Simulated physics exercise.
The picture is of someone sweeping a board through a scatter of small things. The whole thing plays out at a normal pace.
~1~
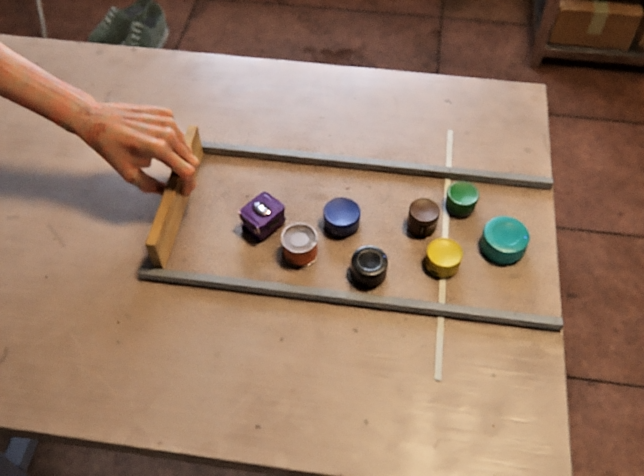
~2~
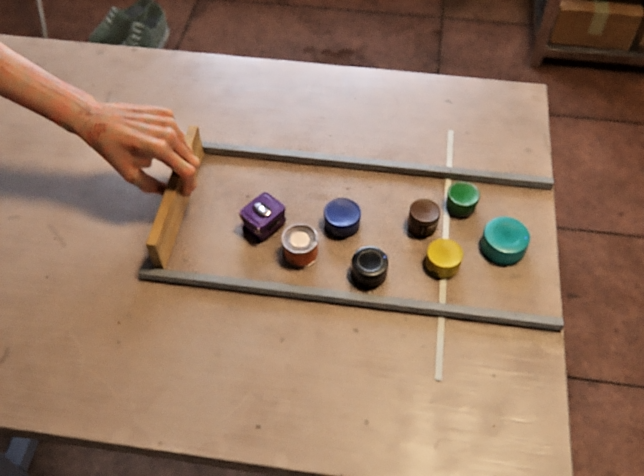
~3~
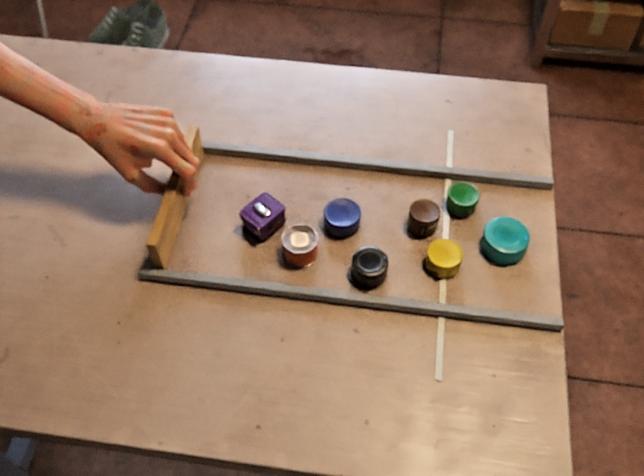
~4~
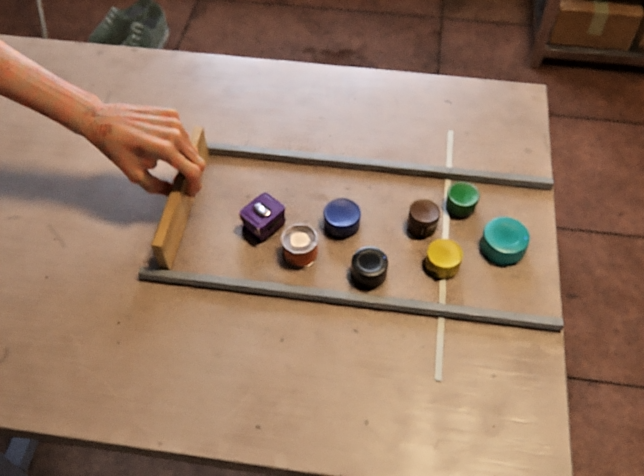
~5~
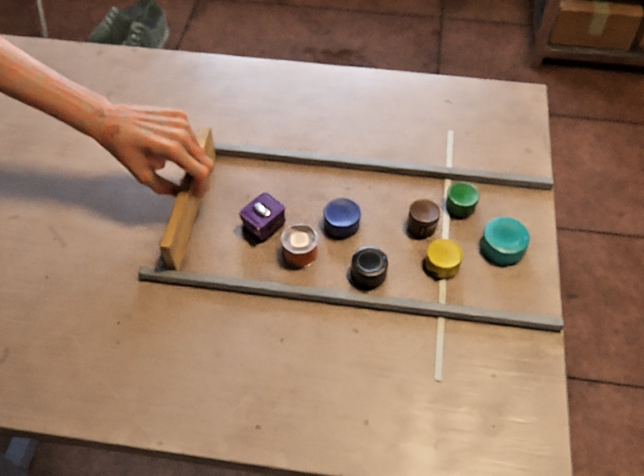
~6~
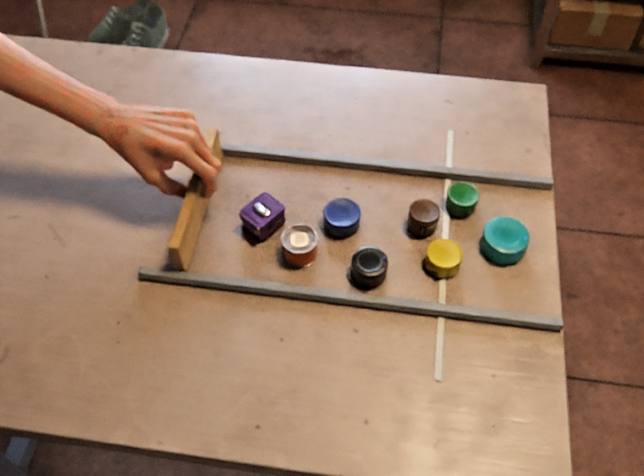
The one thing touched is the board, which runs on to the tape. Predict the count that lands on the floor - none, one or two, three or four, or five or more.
In the end all of them are still on the table.
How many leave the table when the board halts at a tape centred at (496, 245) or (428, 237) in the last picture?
On the floor, 1 then 0.
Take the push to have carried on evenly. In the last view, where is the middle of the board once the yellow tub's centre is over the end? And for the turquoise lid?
Yellow tub over the end: About (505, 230). Turquoise lid over the end: About (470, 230).
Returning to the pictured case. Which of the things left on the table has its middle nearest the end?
The turquoise lid finishes closest.
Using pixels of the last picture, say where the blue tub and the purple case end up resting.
Okay, so first (495, 235), and next (462, 230).
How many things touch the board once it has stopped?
At rest, 3 are in contact.
A little later, none off yet; turquoise lid at rest near (505, 241); green pot at rest near (462, 200); yellow tub at rest near (444, 258).
When it is over, the number that fall off is zero.
